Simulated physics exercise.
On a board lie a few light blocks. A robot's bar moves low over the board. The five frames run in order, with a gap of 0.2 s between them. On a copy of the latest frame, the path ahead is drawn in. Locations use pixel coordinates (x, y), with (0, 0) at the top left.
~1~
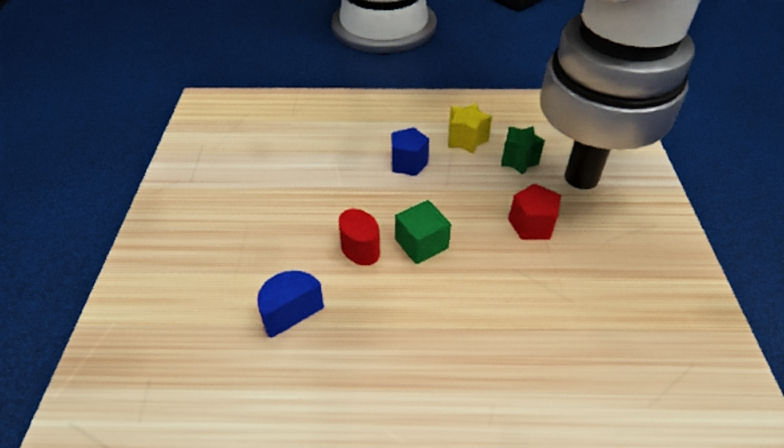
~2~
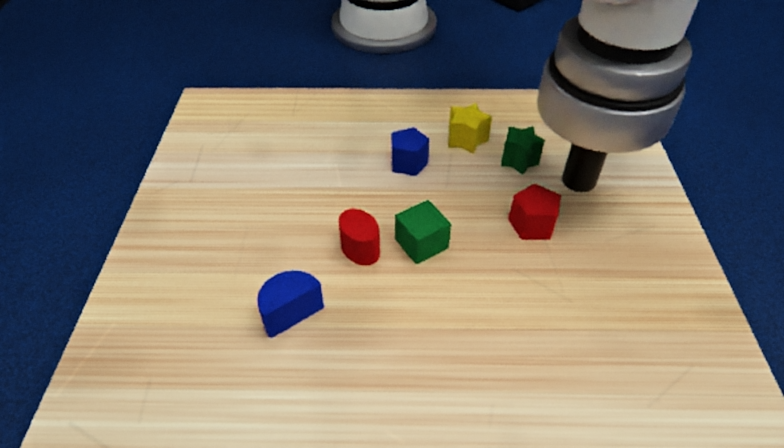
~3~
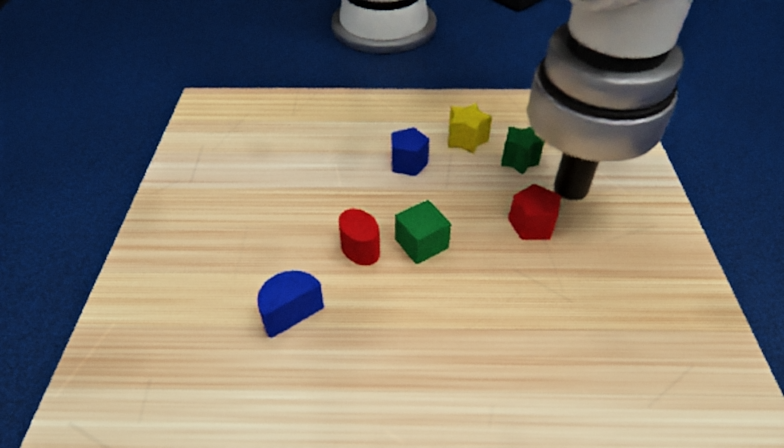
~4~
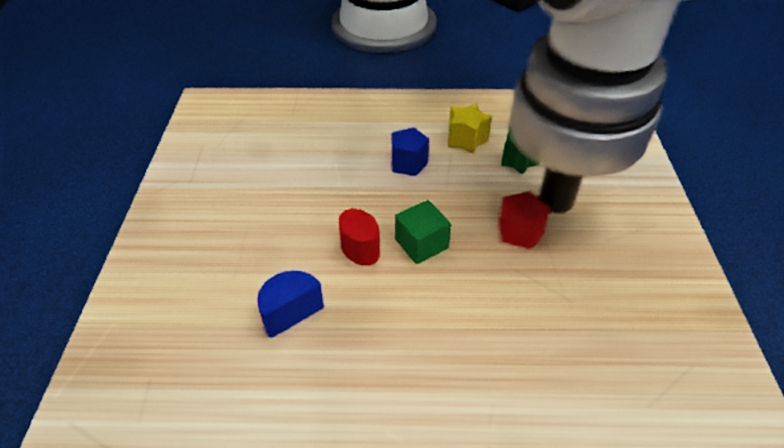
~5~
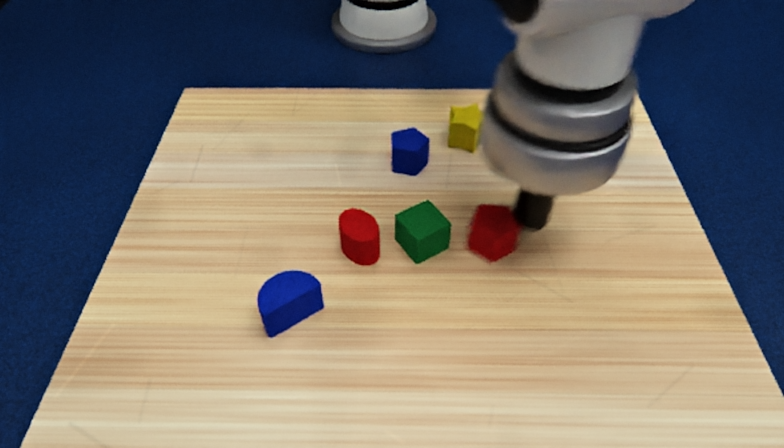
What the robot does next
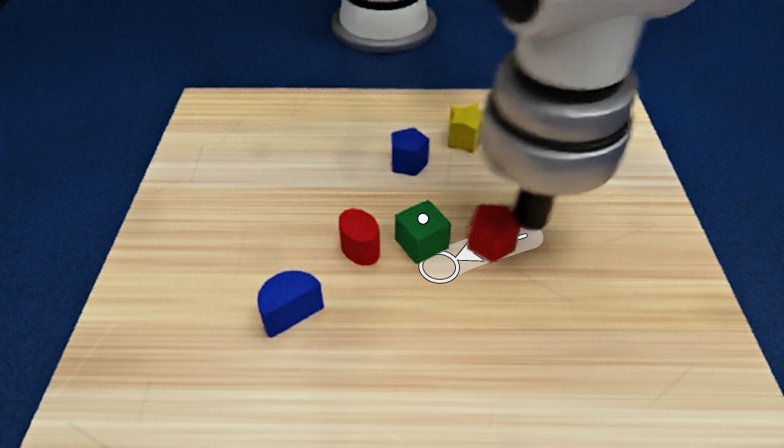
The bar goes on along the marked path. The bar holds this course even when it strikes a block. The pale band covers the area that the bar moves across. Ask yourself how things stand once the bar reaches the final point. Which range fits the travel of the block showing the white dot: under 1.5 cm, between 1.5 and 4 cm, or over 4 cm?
Displaced more than 4 cm.
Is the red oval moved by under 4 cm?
Yes.
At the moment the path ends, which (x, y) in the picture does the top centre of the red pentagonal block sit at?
It will likely be found at (402, 252).
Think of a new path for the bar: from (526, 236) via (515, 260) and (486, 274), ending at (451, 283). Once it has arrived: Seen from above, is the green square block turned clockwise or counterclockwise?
The twist is anticlockwise.
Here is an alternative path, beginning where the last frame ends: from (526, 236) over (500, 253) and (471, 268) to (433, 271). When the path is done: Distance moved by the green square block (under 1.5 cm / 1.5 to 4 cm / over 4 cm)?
Over 4 cm.
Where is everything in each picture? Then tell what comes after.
Lower end of the bar (581, 179), tops of blocks, red oval (359, 224), green square block (423, 219), red pentagonal block (539, 200), in the first frame.
Bar (579, 181), blocks as before, in the second frame.
Bar (571, 189), blocks as before, in the third frame.
Bar (556, 201), red pentagonal block (526, 207), in the fourth frame.
Bar (530, 218), red oval (359, 224), green square block (423, 219), red pentagonal block (495, 219), in the fifth frame.
The drawn path runs from (526, 236) over (482, 249) to (439, 267); the dot is on the green square block.
On the path given first. Halfway along, bar (485, 231); green square block (408, 221), turned 40° clockwise; red pentagonal block (450, 236).
At the end, bar (441, 249); red oval (331, 218), turned 40° clockwise; green square block (369, 228), turned 60° clockwise; red pentagonal block (402, 252).
